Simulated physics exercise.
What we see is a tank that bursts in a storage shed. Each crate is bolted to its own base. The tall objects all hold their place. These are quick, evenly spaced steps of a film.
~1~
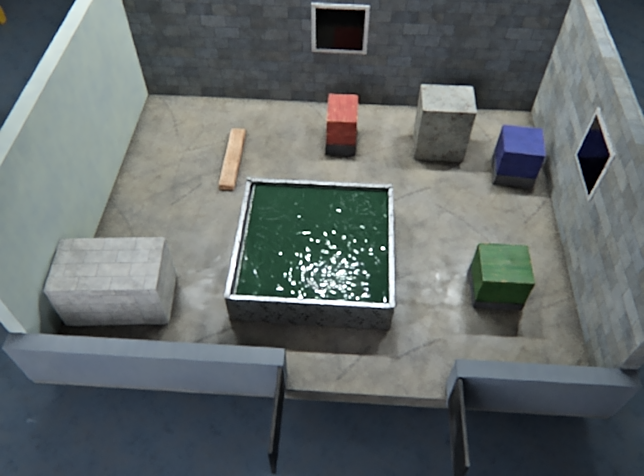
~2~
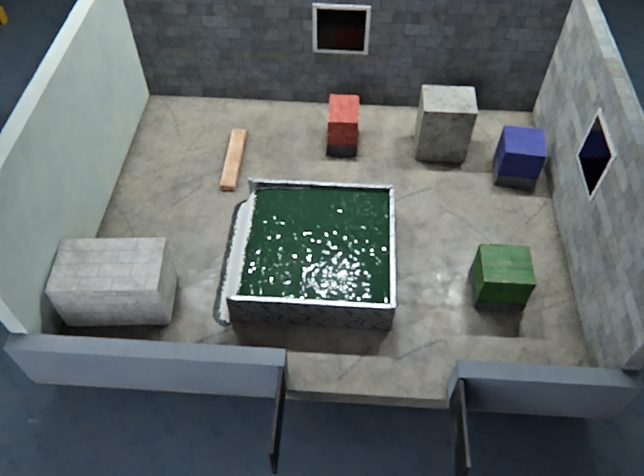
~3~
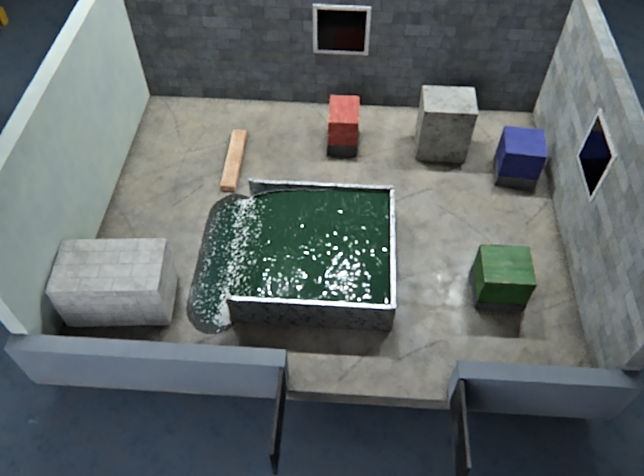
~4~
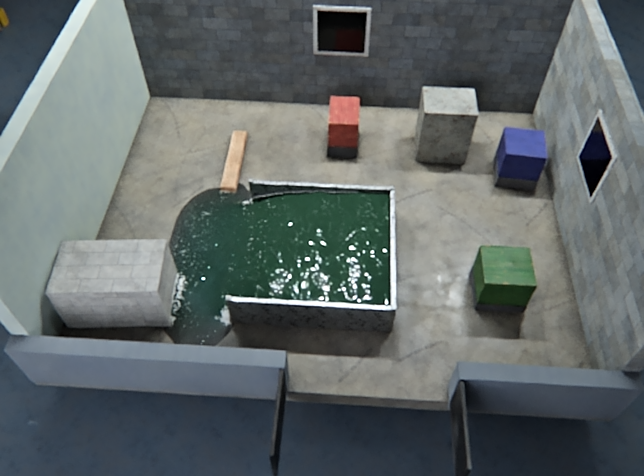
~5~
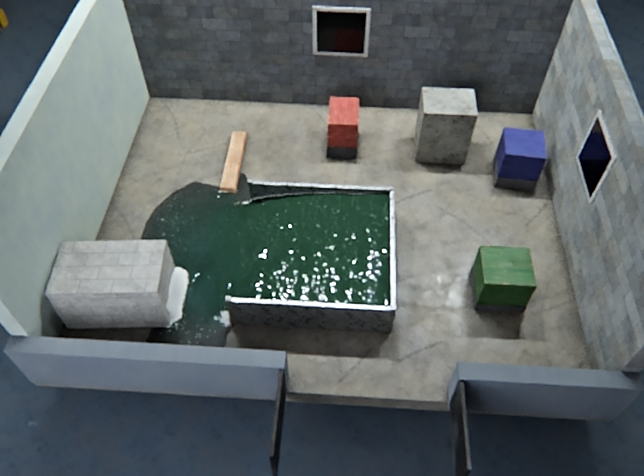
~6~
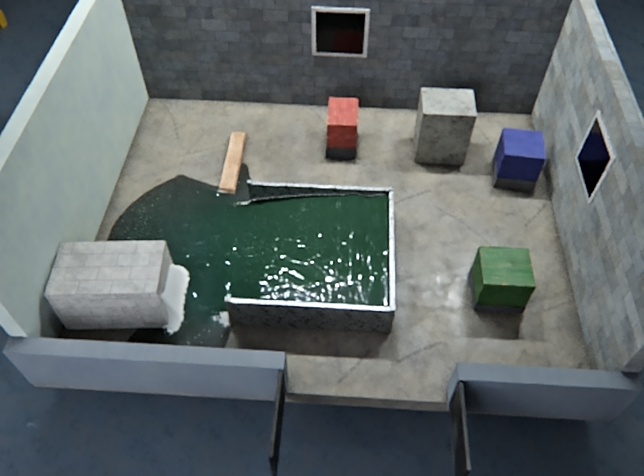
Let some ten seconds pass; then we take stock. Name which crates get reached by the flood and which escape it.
The green crate escapes it; the blue crate escapes it; the red crate escapes it.
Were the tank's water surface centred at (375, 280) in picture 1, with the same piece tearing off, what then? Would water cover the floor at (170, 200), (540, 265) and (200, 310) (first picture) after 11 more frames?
First drenched; next unwetted; last drenched.
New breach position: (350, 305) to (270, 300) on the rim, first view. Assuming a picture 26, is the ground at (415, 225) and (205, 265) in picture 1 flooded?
Result, in order - parched, waterlogged.
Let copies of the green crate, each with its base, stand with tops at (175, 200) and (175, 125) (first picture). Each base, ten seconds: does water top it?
One after the other: Is flooded, is flooded.
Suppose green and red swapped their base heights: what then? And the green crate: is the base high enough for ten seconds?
I'd say the green crate is unharmed.
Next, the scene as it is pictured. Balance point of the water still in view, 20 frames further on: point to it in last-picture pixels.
It is around (203, 232).
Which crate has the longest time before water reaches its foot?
Note: The blue one.
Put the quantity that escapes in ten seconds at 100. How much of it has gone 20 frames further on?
Near 0 in a hundred.
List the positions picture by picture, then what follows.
The water tank at (315, 241) is whole and still, in the first picture.
Water pours out at (245, 250) and has run to (223, 320), in the second picture.
The front is at (206, 327), out from the gap at (245, 253), in the third picture.
The front is at (187, 341), out from the gap at (246, 254), in the fourth picture.
The front is at (191, 188), out from the gap at (245, 255), in the fifth picture.
The front is at (132, 209), out from the gap at (245, 256), in the sixth picture.
A moment on, water covers 20 % of the floor; the green crate not reached, the blue crate not reached, the red crate not reached.
Next, water covers 30 % of the floor; the green crate not reached, the blue crate not reached, the red crate not reached.
Then, water covers 45 % of the floor; the green crate not reached, the blue crate not reached, the red crate not reached.
Later, water covers 70 % of the floor; the green crate water round its plinth, the blue crate not reached, the red crate water round its plinth.
In the end, water covers 95 % of the floor; the green crate stayed above the water, the blue crate stayed above the water, the red crate stayed above the water.
